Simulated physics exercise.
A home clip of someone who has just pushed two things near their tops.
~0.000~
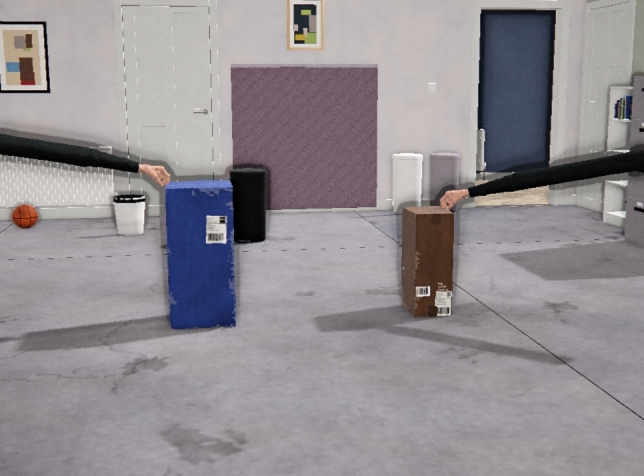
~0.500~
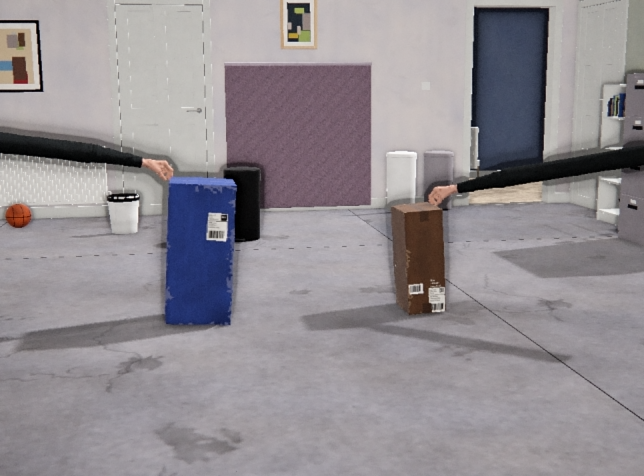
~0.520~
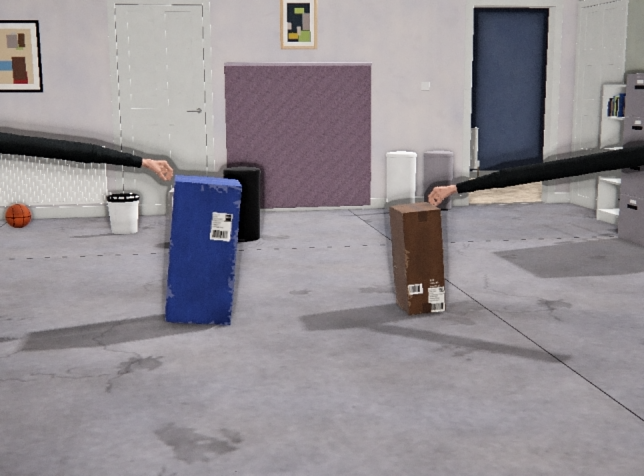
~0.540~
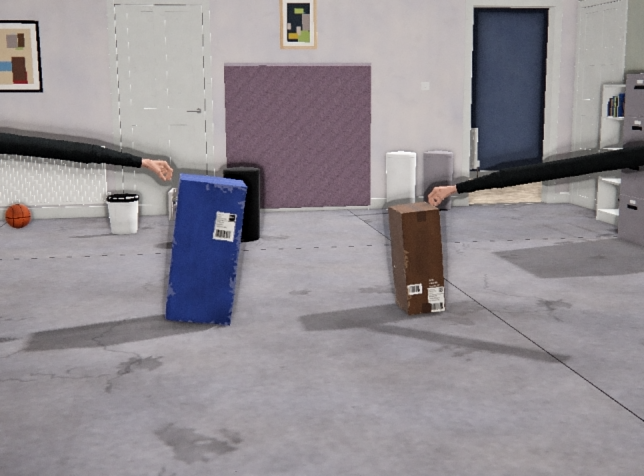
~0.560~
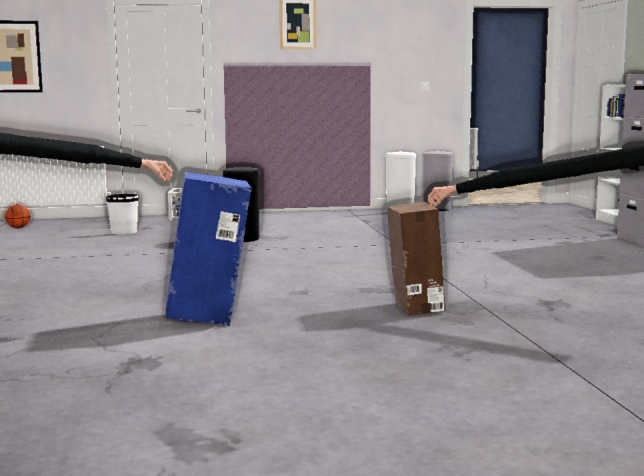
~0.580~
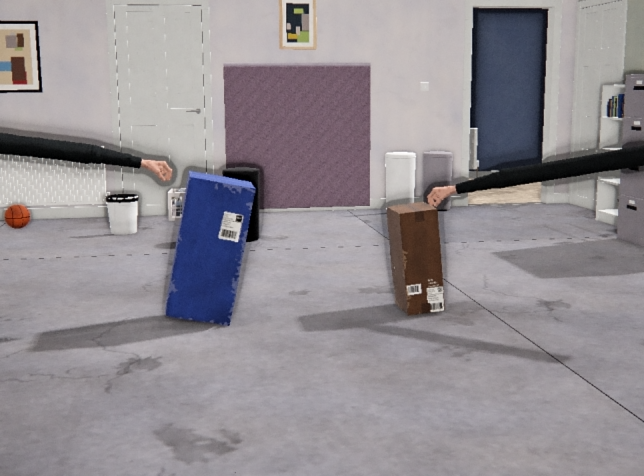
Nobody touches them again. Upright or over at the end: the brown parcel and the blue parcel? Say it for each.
Here the brown parcel returns to its base; the blue parcel goes down on its side.
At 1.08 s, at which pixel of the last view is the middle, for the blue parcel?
Near (256, 249).
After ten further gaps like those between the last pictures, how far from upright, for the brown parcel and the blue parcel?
Then 0° and 25°.
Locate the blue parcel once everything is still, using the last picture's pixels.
Near (298, 285).
After 0.80 s, brown parcel upright near (422, 258); blue parcel 27° off upright near (229, 245).
After 1.08 s, brown parcel upright near (419, 259); blue parcel 48° off upright near (256, 249).
After 1.24 s, brown parcel upright near (421, 259); blue parcel 72° off upright near (282, 266).
At rest (1.8 s), the brown parcel settles on its feet, near (420, 259); the blue parcel topples, near (297, 285).
